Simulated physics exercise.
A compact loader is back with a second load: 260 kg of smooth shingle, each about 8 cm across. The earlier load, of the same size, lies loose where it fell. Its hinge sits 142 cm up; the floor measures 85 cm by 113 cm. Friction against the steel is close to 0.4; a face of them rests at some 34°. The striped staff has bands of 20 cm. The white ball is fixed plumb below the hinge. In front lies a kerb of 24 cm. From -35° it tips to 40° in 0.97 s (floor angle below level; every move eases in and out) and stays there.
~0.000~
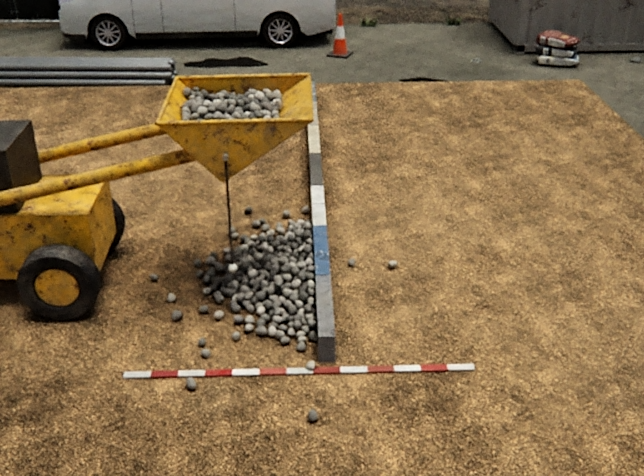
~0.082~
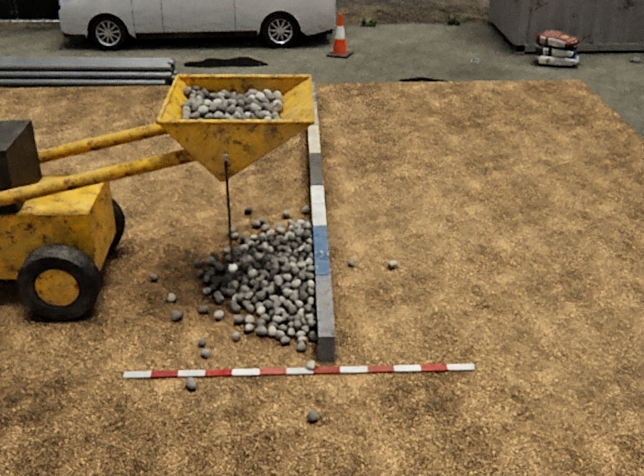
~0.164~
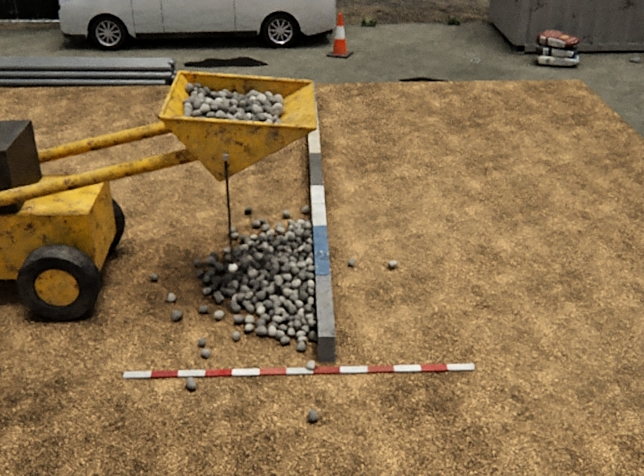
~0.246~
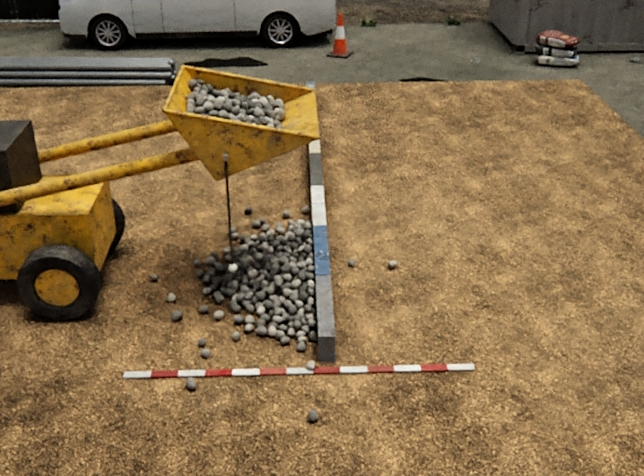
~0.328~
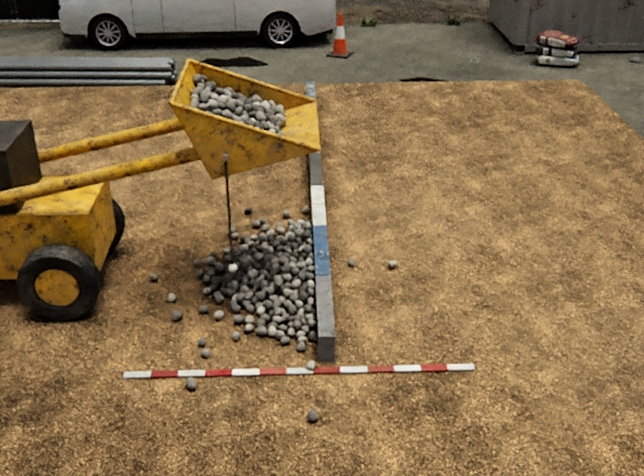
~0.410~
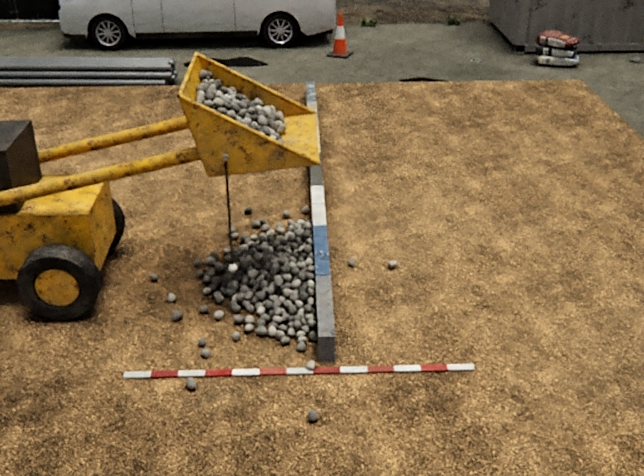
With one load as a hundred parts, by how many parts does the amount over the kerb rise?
Some 86 per cent is added.
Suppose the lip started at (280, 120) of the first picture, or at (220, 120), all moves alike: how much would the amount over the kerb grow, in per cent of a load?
Near 40 per cent from the first place, 0 from the second.
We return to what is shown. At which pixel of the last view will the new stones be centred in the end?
Near (377, 276).
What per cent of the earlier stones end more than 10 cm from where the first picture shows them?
About 0 per cent.
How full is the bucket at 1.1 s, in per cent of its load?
Roughly 70 per cent is still inside.
After 0.7 s the floor is at 29°; in per cent of one load, 100 in the bucket, 99 on this side of the kerb; the foremost stones are at (326, 270).
After 1.1 s the floor is at 40°; in per cent of one load, 71 in the bucket, 128 on this side of the kerb; the foremost stones are at (336, 230).
After 1.4 s the floor is at 40°; in per cent of one load, 10 in the bucket, 137 on this side of the kerb, 53 over the kerb; the foremost stones are at (401, 277).
After 4.0 s the floor is at 40°; in per cent of one load, 0 in the bucket, 113 on this side of the kerb, 86 over the kerb; the foremost stones are at (611, 303). Net gain over the kerb, 86.
